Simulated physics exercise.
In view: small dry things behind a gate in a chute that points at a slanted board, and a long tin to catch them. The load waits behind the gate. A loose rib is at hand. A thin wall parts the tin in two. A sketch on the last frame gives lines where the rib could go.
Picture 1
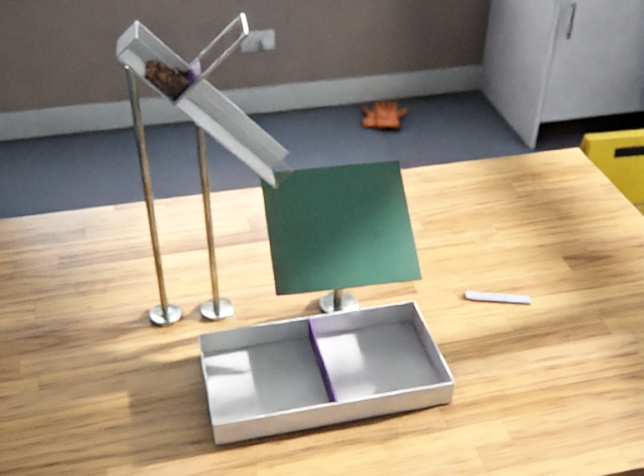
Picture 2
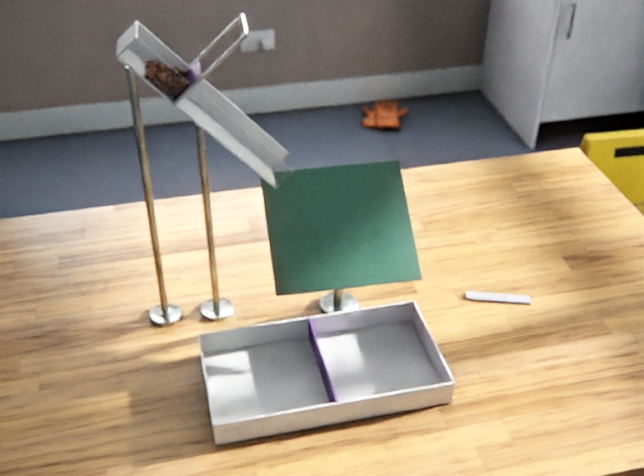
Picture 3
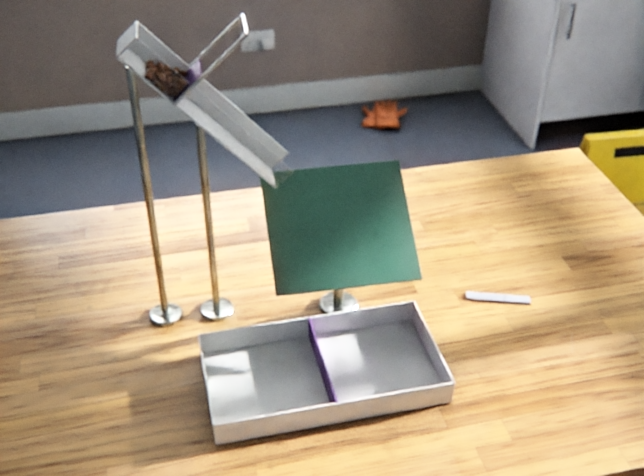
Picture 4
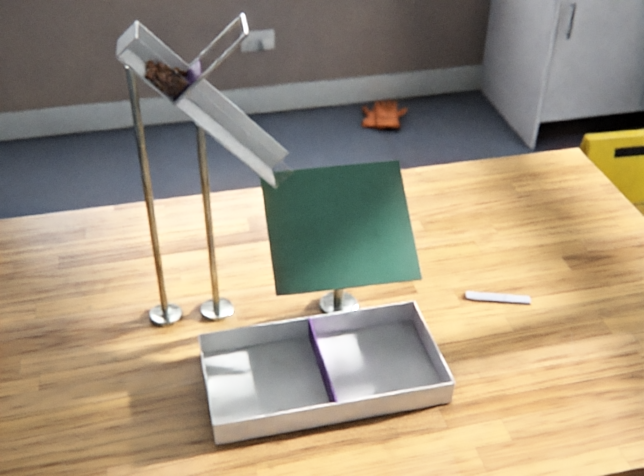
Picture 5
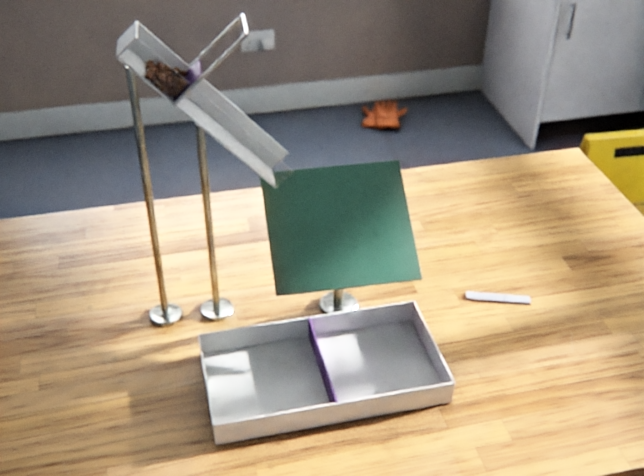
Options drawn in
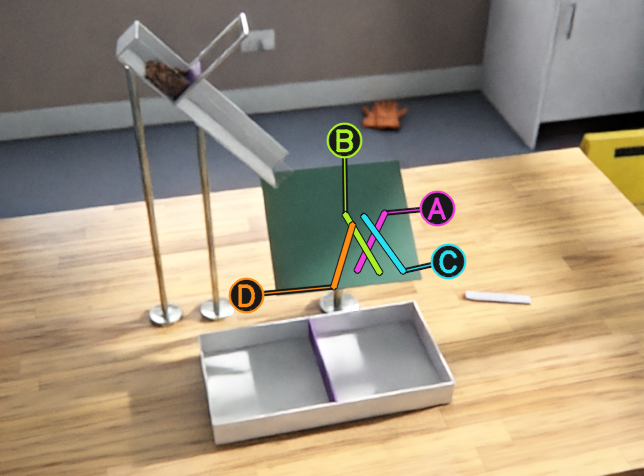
A dark green square board leans on a short stand at the centre of a pale wooden table, seen from above in a room with a grey-blue floor. At upper left, a sloping grey chute on two thin posts holds small brown pieces behind a purple gate, while a pale tray with a purple divider sits in front and a white strip lies right. Nothing moves, and the camera stays still.
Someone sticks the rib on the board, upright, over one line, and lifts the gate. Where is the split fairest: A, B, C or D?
Best: D.
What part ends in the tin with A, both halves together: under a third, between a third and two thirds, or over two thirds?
Over two thirds.
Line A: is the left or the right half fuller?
Right.
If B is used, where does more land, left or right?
More lands on the right.
On the marked copy, line A from (384, 213) to (357, 270); line B from (345, 214) to (379, 272); line C from (363, 216) to (403, 271); line D from (352, 224) to (333, 286).
With A, of what is caught, a small part in the left half, most in the right.
With B, of what is caught, none in the left half, all in the right.
With C, of what is caught, none in the left half, all in the right.
With D, of what is caught, about two thirds in the left half, about a third in the right.
